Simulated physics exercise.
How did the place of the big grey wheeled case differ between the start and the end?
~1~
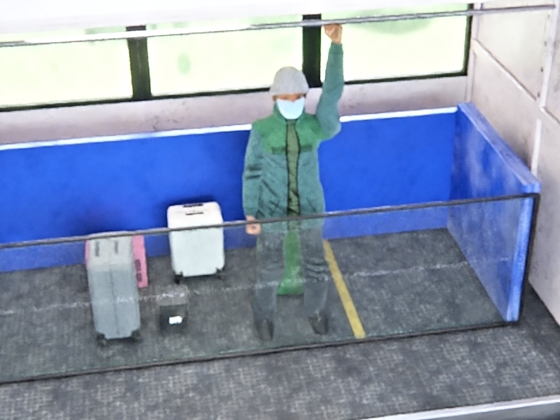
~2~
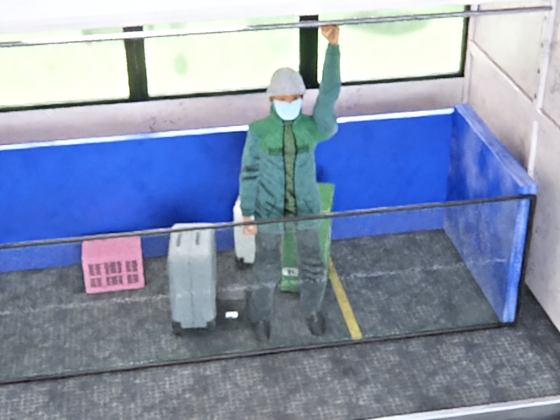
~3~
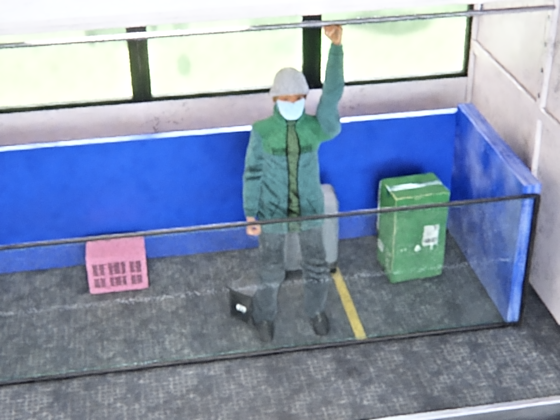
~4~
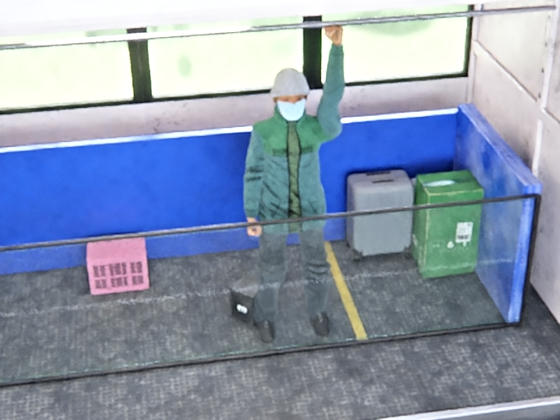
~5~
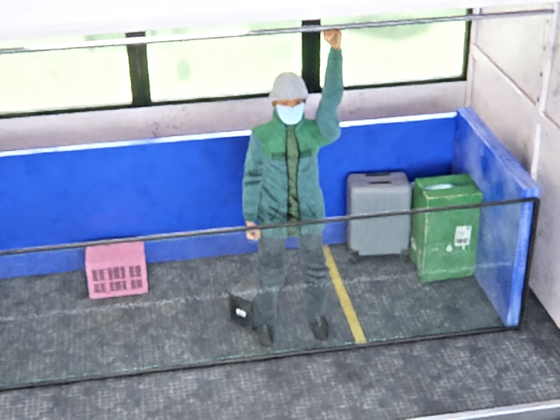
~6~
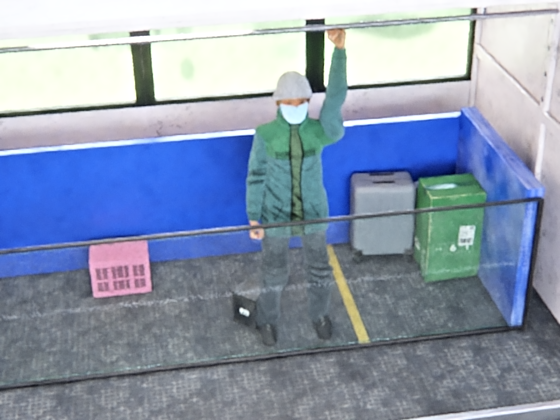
At the start it stood on the left in front of the pink crate, and by the end it was to the right of the yellow line, near the blue back wall beside the tall green item.
